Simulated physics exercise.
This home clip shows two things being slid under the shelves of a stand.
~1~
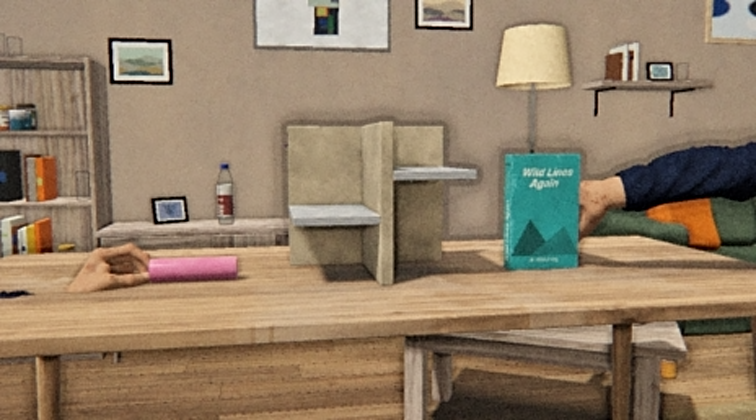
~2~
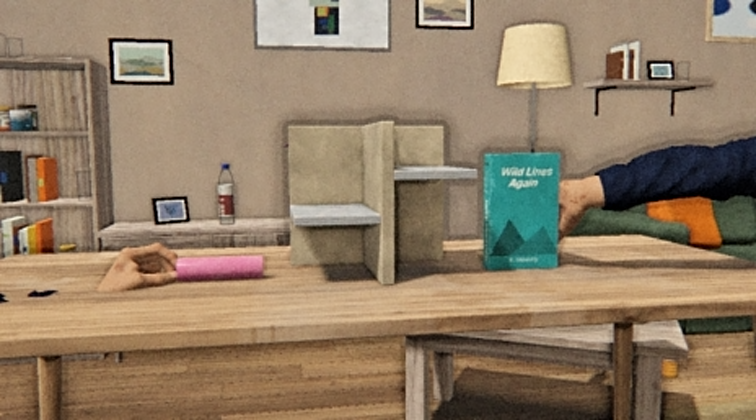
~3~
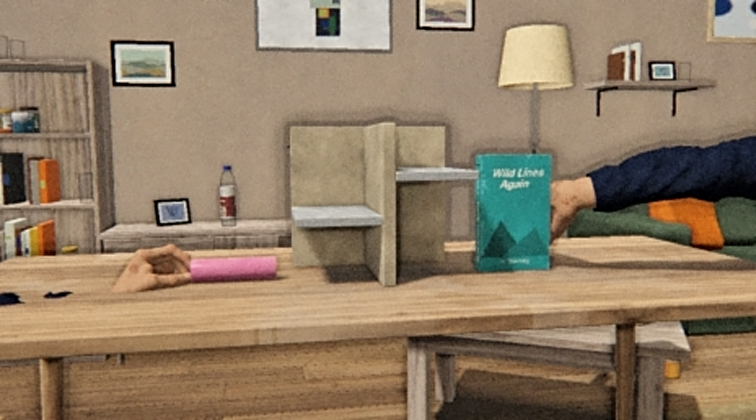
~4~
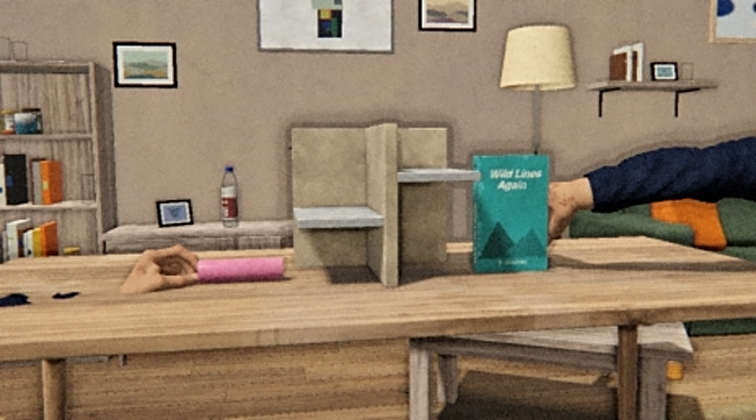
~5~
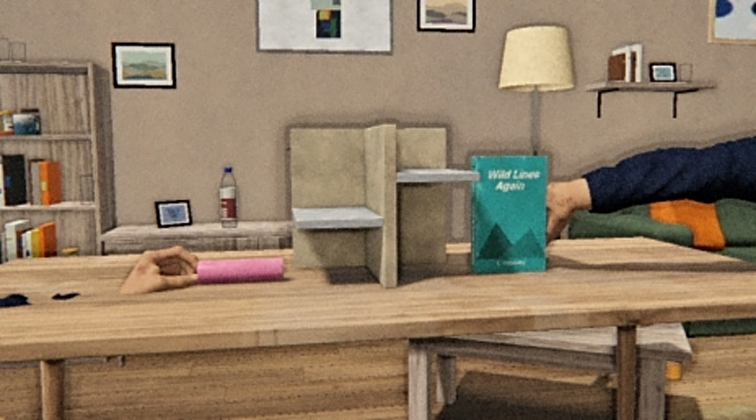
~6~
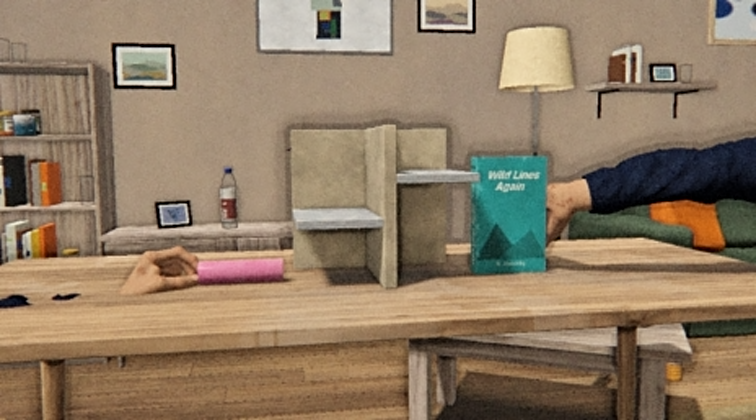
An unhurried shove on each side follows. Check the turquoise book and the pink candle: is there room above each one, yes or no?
Turquoise book - no; pink candle - yes.
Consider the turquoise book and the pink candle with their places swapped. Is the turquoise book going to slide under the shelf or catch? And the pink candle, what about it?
The turquoise book snags, and then the pink candle passes beneath.
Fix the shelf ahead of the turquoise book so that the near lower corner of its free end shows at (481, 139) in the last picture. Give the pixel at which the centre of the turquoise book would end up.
(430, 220) or so.
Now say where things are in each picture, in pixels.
In the first picture, hands sliding the things forward; turquoise book (541, 211); pink candle (195, 270); shelf (376, 200).
In the second picture, hands sliding the things forward; pink candle (221, 269); shelf (377, 199).
In the third picture, hands sliding the things forward; turquoise book (513, 213); shelf (378, 201).
In the fourth picture, hands sliding the things forward; pink candle (241, 271); shelf (380, 202).
In the fifth picture, hands sliding the things forward; turquoise book (509, 214); shelf (379, 202).
In the sixth picture, hands sliding the things forward; turquoise book (509, 215); pink candle (242, 272); shelf (379, 203).
Then, 0.28 s on from there, turquoise book sliding up to the opening near (497, 215); pink candle sliding up to the opening near (256, 271).
Then, 0.54 s on from there, turquoise book stopped at the opening near (497, 215); pink candle part of the way in near (287, 270).
Then, 0.76 s on from there, turquoise book stopped at the opening near (497, 215); pink candle part of the way in near (313, 269).
In the end, the turquoise book catches on the edge, near (497, 215); the pink candle slides in, near (327, 269).
